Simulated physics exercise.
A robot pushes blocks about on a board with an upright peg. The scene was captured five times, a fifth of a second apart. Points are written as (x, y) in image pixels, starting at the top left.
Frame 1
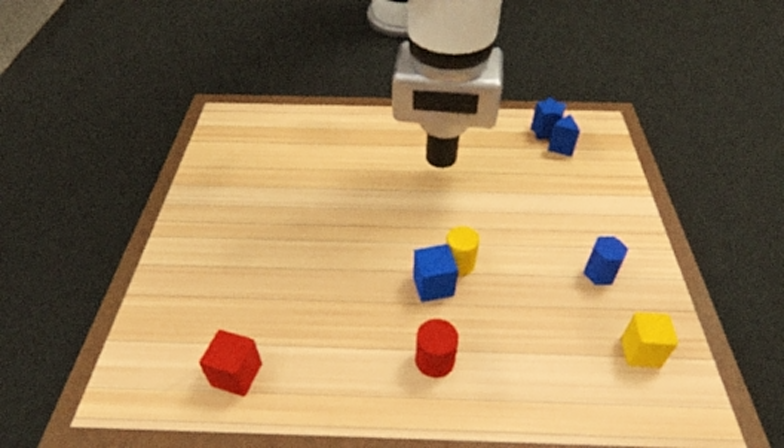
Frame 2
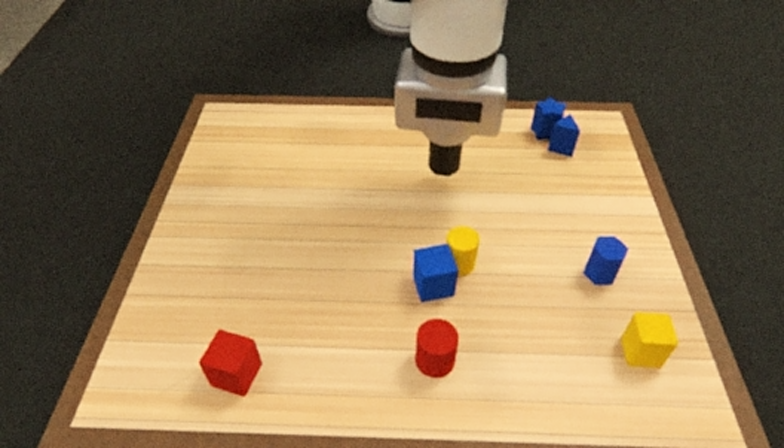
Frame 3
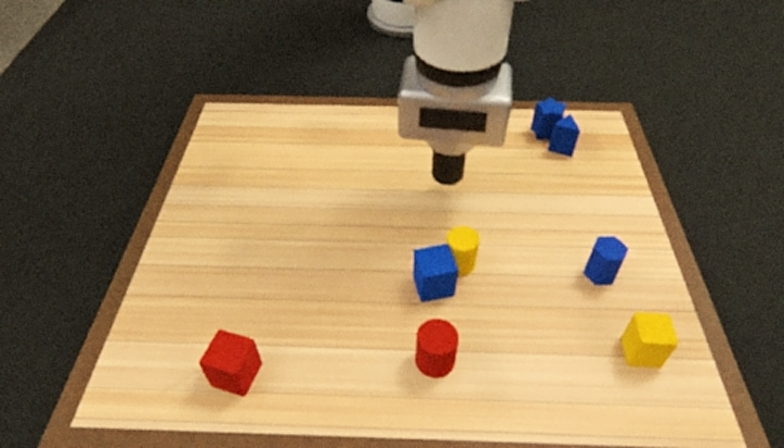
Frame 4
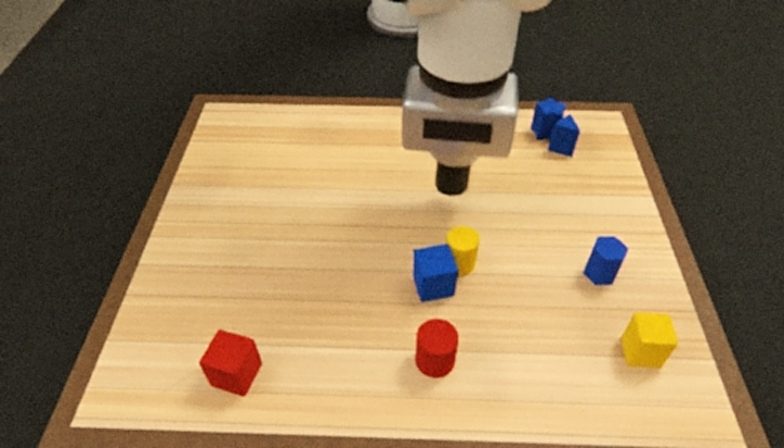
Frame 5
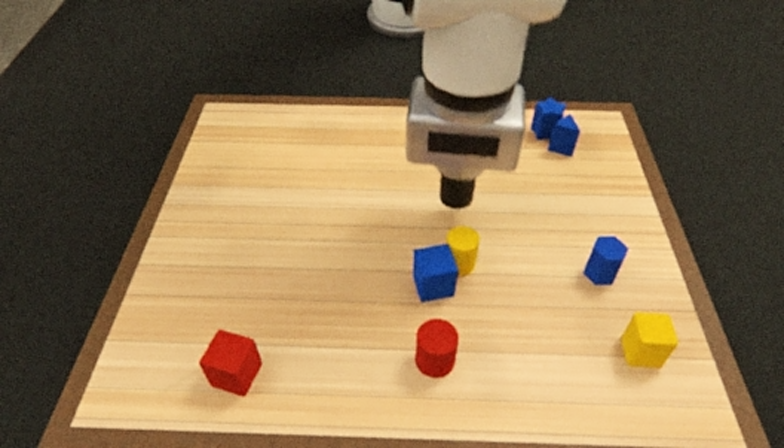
The robot arm moved slowly down the wooden board, drifting slightly right toward the touching blue cube and yellow cylinder, while all the red, blue and yellow blocks stayed where they were.
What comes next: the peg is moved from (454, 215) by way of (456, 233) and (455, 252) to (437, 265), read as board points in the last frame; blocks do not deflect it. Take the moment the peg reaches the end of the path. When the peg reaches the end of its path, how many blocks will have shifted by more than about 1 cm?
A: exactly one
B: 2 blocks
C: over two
That would be B.
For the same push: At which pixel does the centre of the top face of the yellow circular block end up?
The spot you're after is about (466, 260) in the image.
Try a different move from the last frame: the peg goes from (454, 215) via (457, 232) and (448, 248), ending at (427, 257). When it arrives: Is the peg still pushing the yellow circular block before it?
Final answer: No.
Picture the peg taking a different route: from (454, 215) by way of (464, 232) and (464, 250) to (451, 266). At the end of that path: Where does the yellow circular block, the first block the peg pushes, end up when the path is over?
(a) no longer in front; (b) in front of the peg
The correct letter is b.
What follows on the original path. Halfway along, peg at (458, 227); yellow circular block at (465, 243).
At the end, peg at (438, 249); blue square block at (424, 271); yellow circular block at (466, 260).
